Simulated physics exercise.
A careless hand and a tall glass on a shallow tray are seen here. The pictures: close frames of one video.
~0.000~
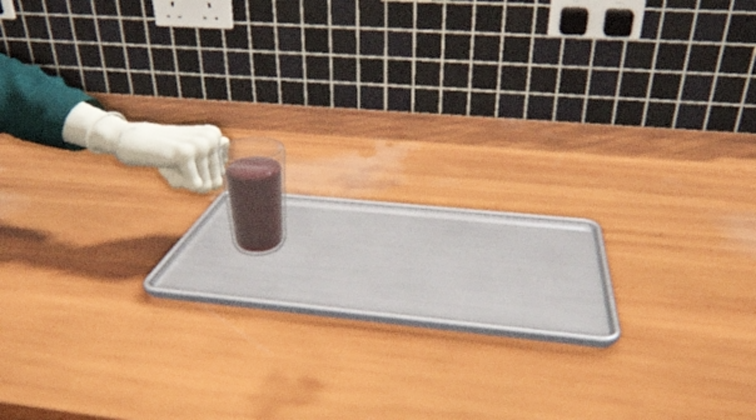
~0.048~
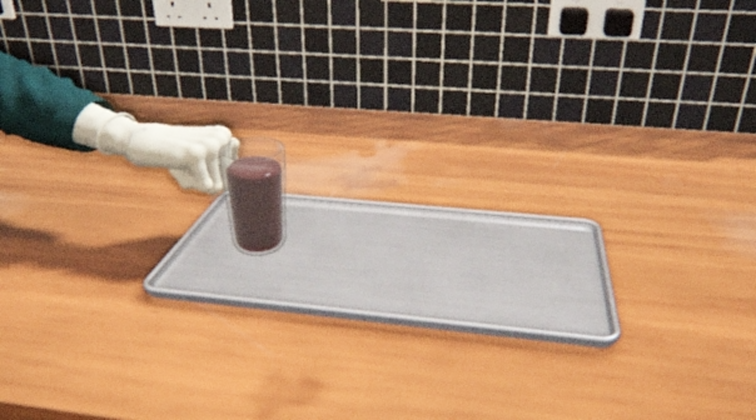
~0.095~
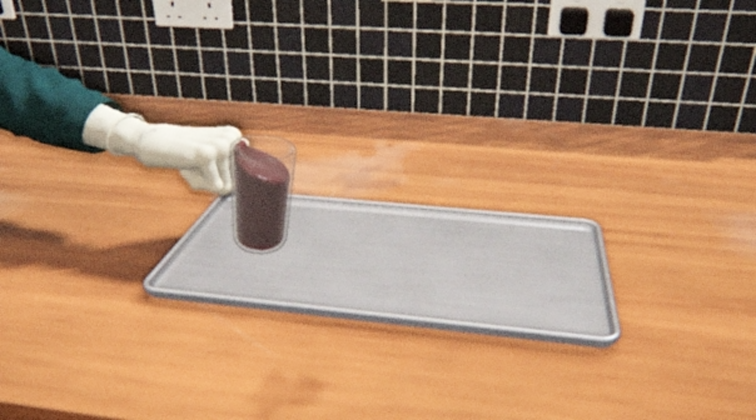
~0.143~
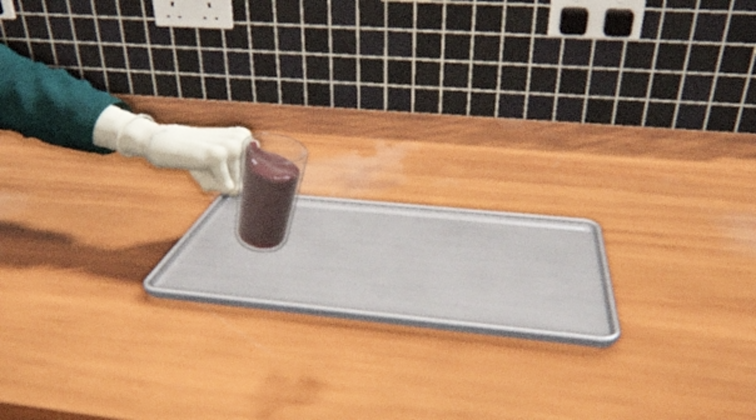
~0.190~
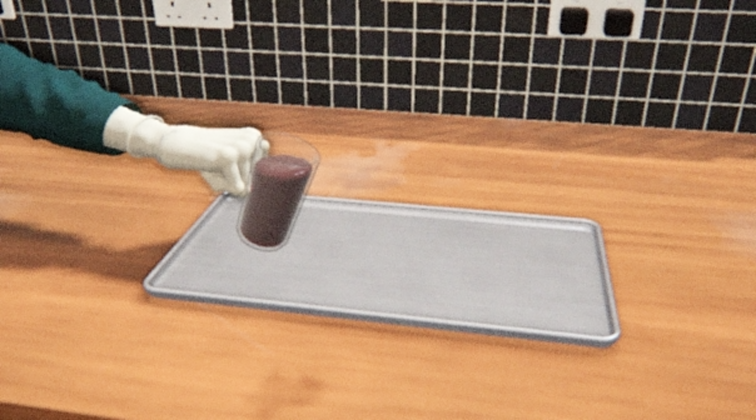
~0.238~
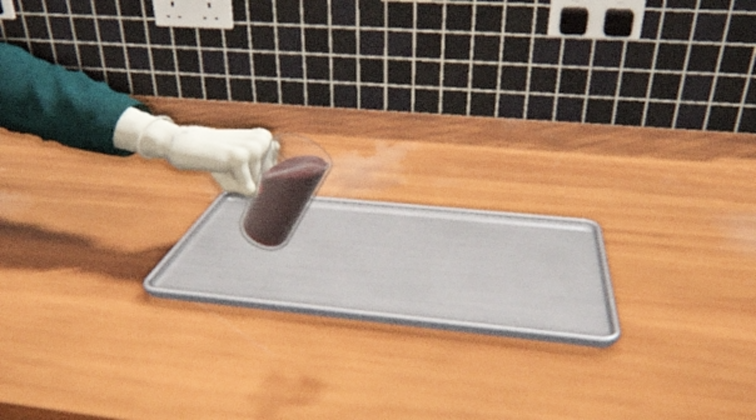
A white-gloved hand in a green sleeve pushed against a tall glass of dark purplish liquid on a shallow gray tray, tilting it steadily to the right while the liquid sloshed about inside.
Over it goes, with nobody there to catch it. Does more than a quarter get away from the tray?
Tray holds under three quarters.
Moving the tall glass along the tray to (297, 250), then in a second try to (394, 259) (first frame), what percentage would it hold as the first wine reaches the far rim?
It would be close to 55 per cent the first time and close to 75 per cent the second time.
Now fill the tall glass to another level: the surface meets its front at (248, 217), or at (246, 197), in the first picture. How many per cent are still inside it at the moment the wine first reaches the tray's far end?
35 % and 45 %.
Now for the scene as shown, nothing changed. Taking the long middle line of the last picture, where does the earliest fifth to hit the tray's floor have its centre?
Roughly the pixel (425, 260) on the tray.
A moment on, the tall glass is falling and 99 per cent is in the glass, 0 on the tray and 1 above or beyond its rim.
Next, the tall glass lies on its side and 71 per cent is in the glass, 14 on the tray and 14 above or beyond its rim.
Then the tall glass lies on its side and 41 per cent is in the glass, 47 on the tray and 12 above or beyond its rim.
Later the tall glass lies on its side and 21 per cent is in the glass, 44 on the tray and 35 above or beyond its rim.
At rest 61 per cent is held by tray and glass, 39 is off the tray.
